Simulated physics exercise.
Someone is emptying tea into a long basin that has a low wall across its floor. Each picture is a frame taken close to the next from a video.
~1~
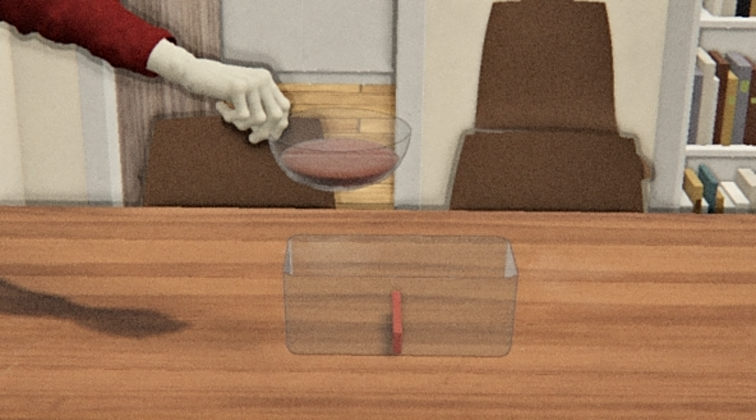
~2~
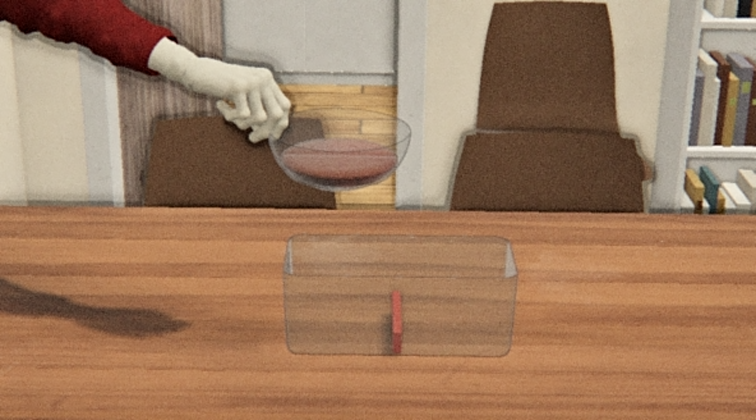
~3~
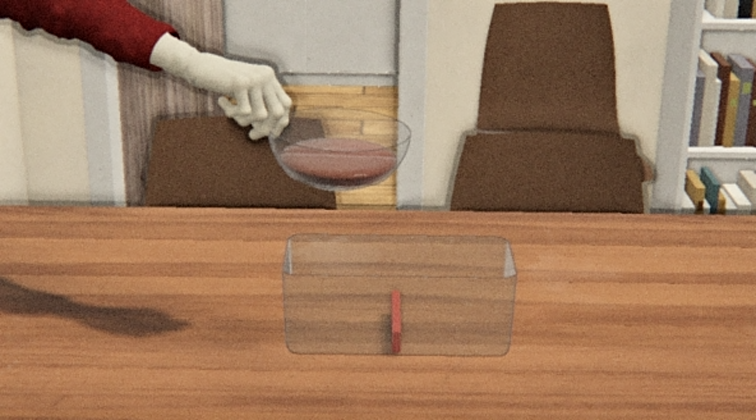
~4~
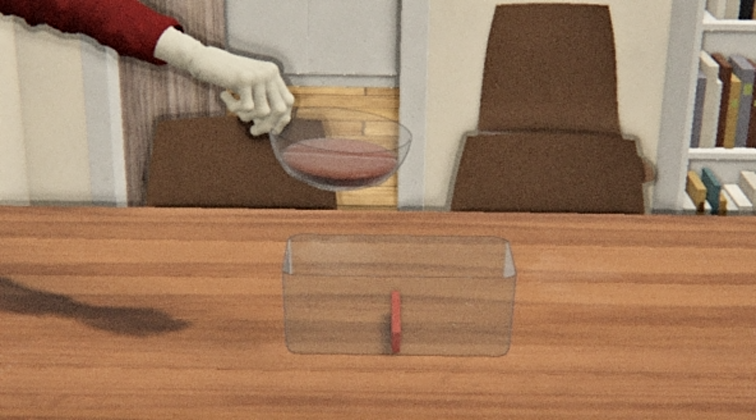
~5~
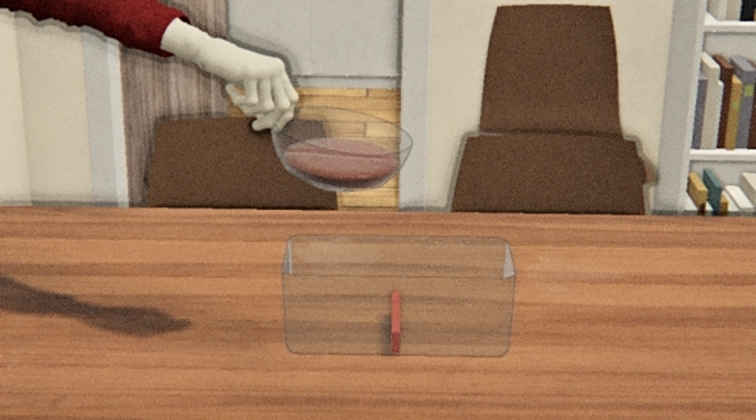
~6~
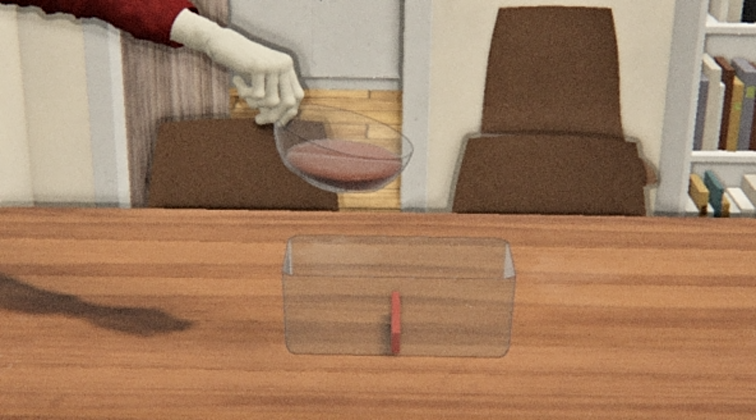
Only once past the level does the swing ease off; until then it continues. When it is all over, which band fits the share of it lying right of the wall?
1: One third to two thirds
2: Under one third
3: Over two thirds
3, over two thirds.
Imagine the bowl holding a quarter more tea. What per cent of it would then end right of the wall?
About 80 %.
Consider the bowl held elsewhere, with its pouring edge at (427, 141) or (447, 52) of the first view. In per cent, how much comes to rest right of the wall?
You'd get around 90 per cent and then around 80 per cent.
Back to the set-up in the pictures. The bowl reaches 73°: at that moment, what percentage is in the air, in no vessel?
Around 35 %.
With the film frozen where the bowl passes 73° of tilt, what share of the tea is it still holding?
40 %.
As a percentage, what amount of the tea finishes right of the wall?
Some 80 parts in a hundred.
A moment on, the bowl is tipped part way and 38 per cent is still to pour, 0 is left of the wall and 26 right of it.
Next, the bowl is tipped right over and 0 per cent is still to pour, 19 is left of the wall and 79 right of it.
Then the bowl is tipped right over and 0 per cent is still to pour, 20 is left of the wall and 79 right of it.
Later the bowl is tipped right over and 0 per cent is still to pour, 20 is left of the wall and 79 right of it.
In the end 20 per cent lies left of the wall, 79 right of it and 1 outside.
